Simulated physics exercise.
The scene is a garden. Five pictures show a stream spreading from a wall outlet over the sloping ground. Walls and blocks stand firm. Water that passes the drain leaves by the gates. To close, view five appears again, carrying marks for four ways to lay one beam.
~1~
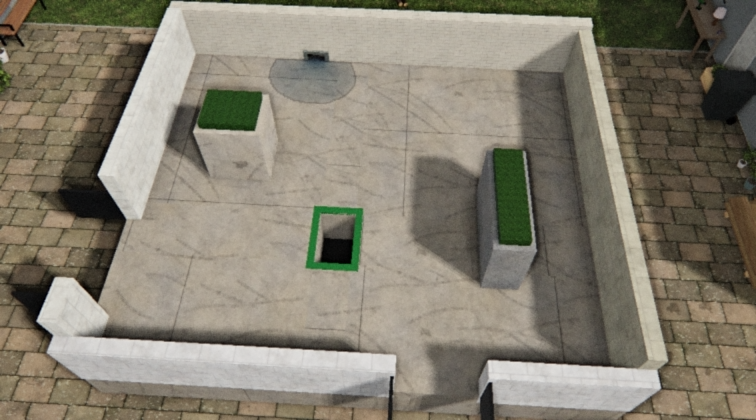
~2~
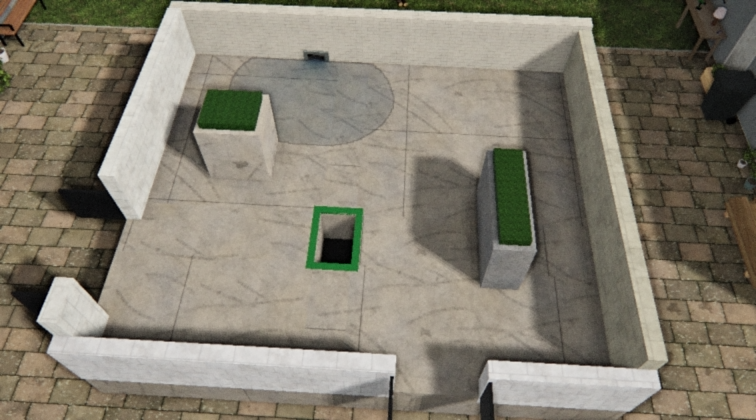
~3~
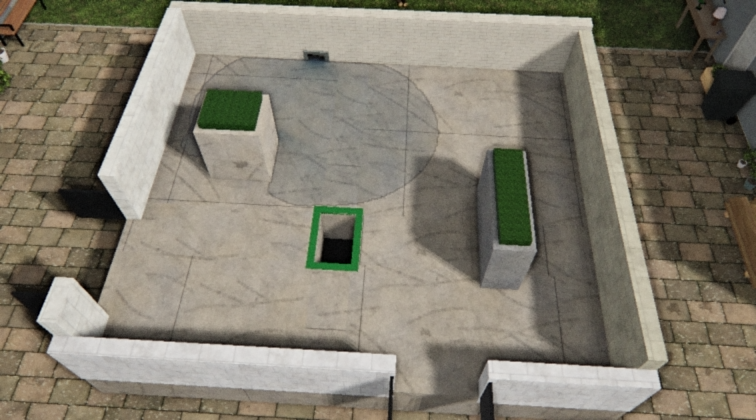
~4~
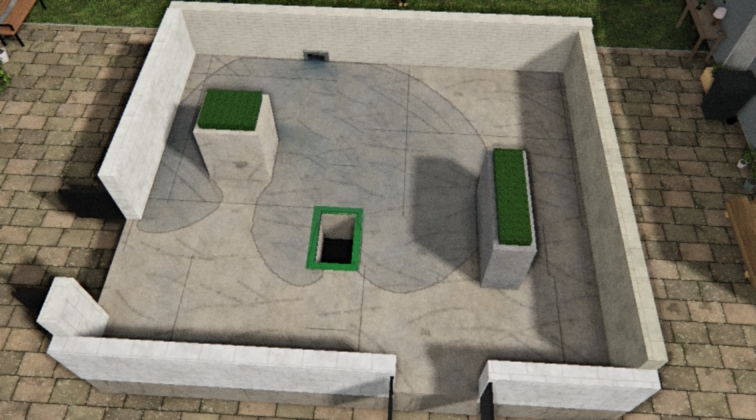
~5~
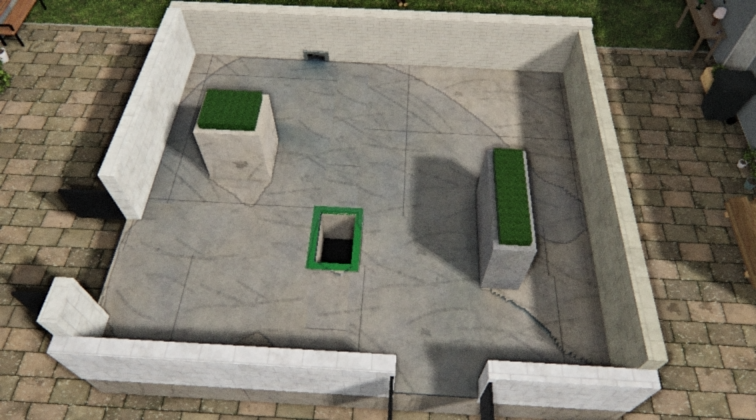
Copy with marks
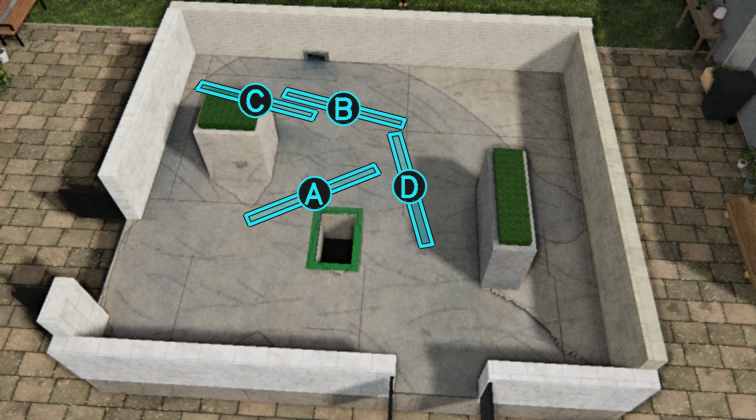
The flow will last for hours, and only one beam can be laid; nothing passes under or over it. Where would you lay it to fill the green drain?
Go for D.
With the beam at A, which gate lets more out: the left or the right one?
The right gate.
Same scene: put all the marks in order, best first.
D, C, B, A.
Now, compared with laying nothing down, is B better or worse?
Place B is worse.
On the marked copy, A from (247, 220) to (376, 169); B from (285, 93) to (403, 123); C from (199, 85) to (314, 115); D from (394, 133) to (426, 245).
With A, next to none of the stream runs into the green drain, about 94 % out by the gates.
With B, about 5 % of the stream runs into the green drain, about 91 % out by the gates.
With C, about 9 % of the stream runs into the green drain, about 87 % out by the gates.
With D, about 25 % of the stream runs into the green drain, about 72 % out by the gates.
